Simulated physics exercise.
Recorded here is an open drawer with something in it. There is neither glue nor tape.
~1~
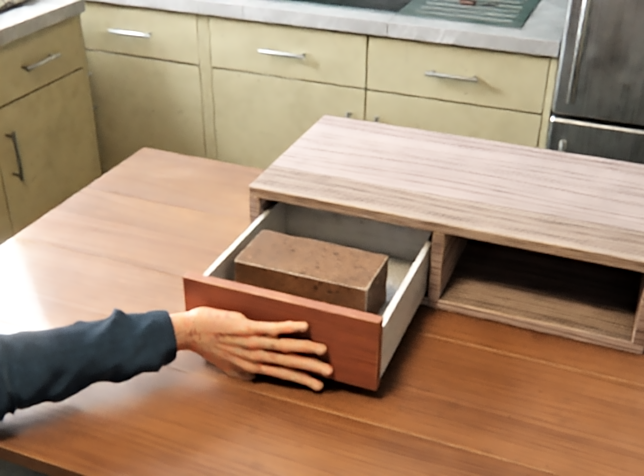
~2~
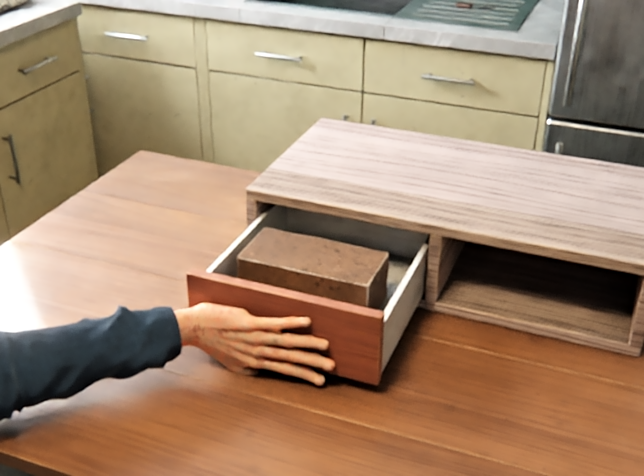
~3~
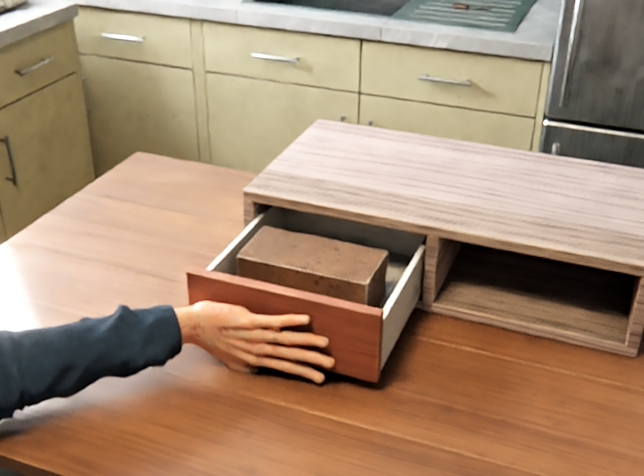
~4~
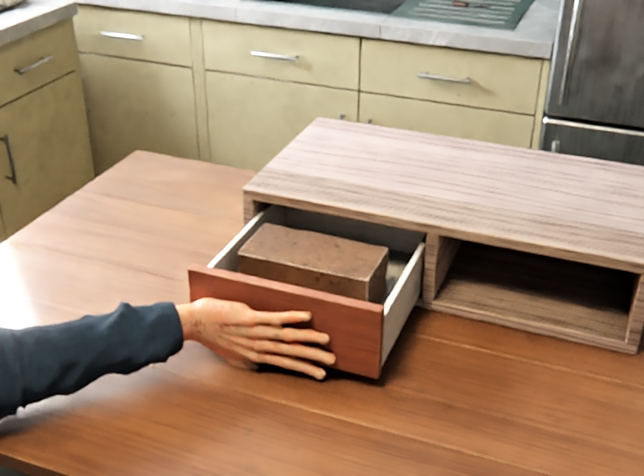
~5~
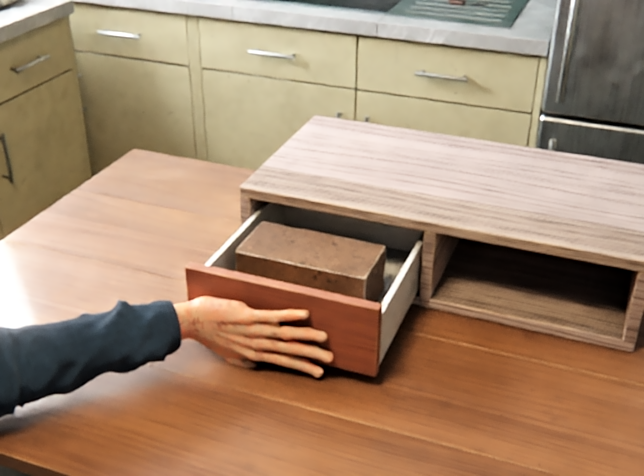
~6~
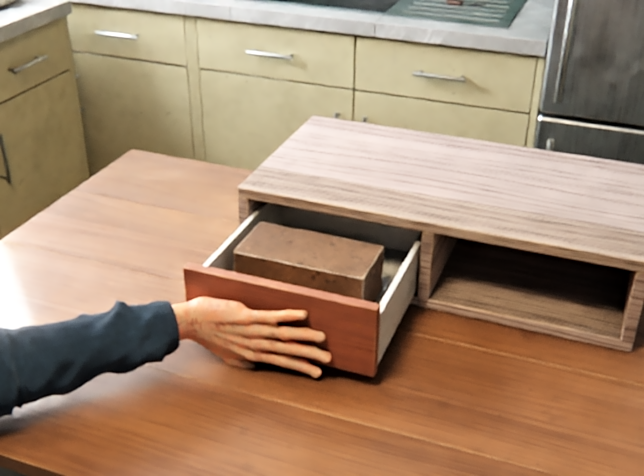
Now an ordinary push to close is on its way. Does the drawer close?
What happens is that the drawer reaches the back.
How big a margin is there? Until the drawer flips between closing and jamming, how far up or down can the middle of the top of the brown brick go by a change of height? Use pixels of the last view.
You'd need to move it up by some 16 pixels.
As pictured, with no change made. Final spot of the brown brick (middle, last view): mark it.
It ends up close to (356, 208).
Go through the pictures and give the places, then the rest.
The first picture shows drawer (320, 276) wide open; brown brick (311, 281).
The second picture shows drawer (322, 273) wide open; chest (459, 221).
The third picture shows drawer (321, 271) wide open; brown brick (312, 276).
The fourth picture shows drawer (322, 268) wide open; chest (455, 219).
The fifth picture shows drawer (319, 266) wide open; brown brick (311, 271).
The sixth picture shows drawer (317, 267) wide open; chest (451, 218).
Then, 0.44 s after the last picture, drawer about half in.
At rest, the drawer shuts flush.
